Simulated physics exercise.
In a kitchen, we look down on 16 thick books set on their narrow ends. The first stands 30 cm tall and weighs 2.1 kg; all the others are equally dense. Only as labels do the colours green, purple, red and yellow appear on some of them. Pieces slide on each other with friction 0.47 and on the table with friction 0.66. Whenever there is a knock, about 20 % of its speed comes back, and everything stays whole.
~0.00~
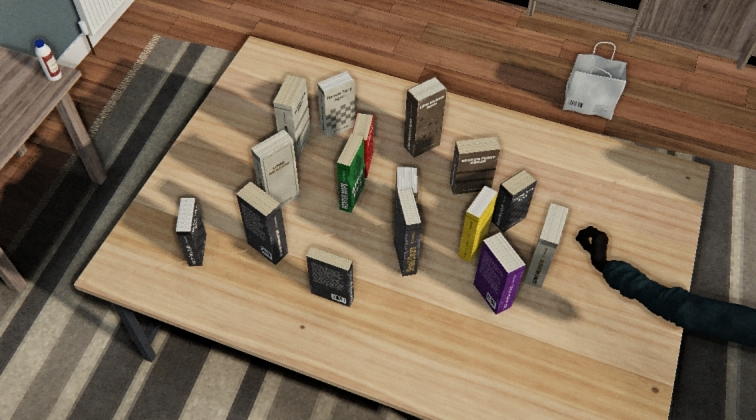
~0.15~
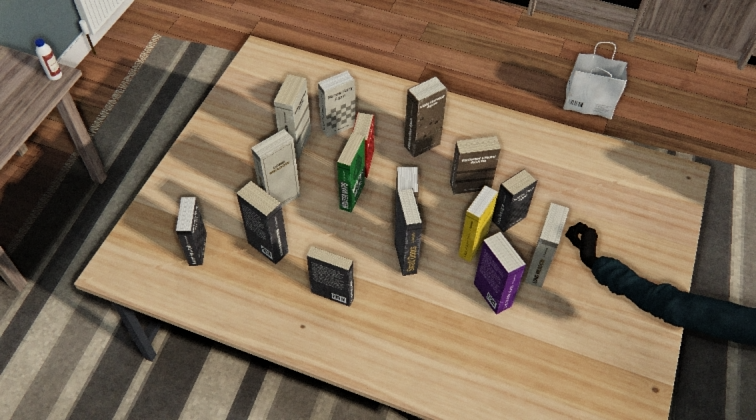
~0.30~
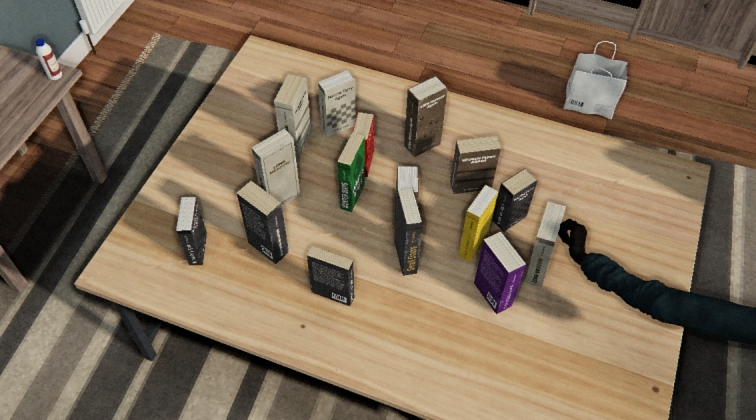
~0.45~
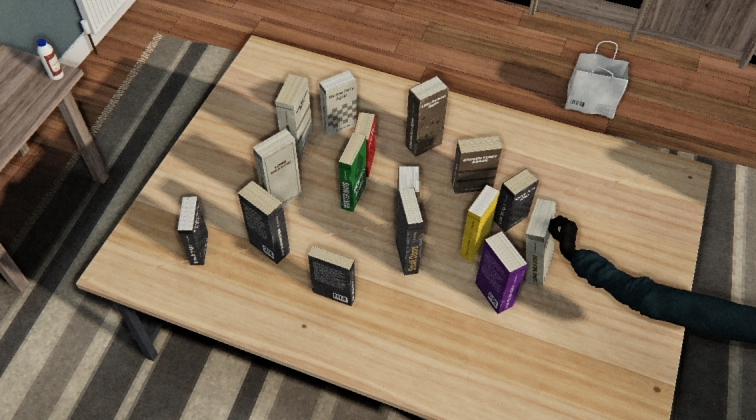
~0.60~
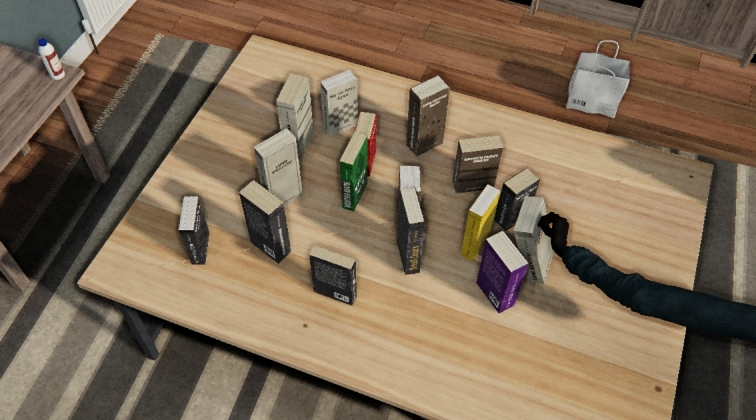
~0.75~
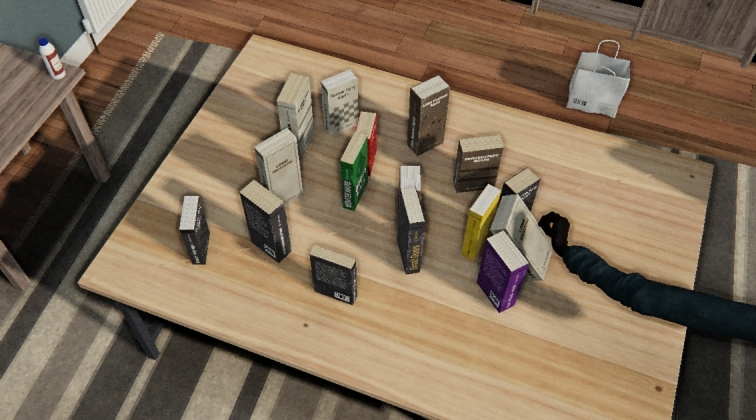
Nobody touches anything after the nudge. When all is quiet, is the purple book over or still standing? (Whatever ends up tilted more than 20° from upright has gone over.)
Most likely it weathers the chain just fine.
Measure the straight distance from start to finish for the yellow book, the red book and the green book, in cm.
Net displacement, roughly: Yellow ~ 20 cm, red ~ 0 cm, green ~ 20 cm.
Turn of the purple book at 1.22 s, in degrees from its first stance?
Tilt: Approx. 0°.
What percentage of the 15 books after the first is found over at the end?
That comes to around 20 percent.
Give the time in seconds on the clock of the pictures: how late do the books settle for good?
Close to 3.0 s.
Around 0.94 s, 1 of the 15 other books over; purple book unmoved; yellow book tipped 27°.
Around 1.22 s, 2 of the 15 other books over; purple book unmoved; yellow book tipped 73°.
Around 1.68 s, 3 of the 15 other books over; purple book unmoved; yellow book lying flat.
Finally (3.2 s), 3 of the 15 other books over; purple book unmoved; green book lying flat; yellow book lying flat. Twelve left standing. Seen by the last camera, middles, purple book near (501, 273), green book near (316, 173).
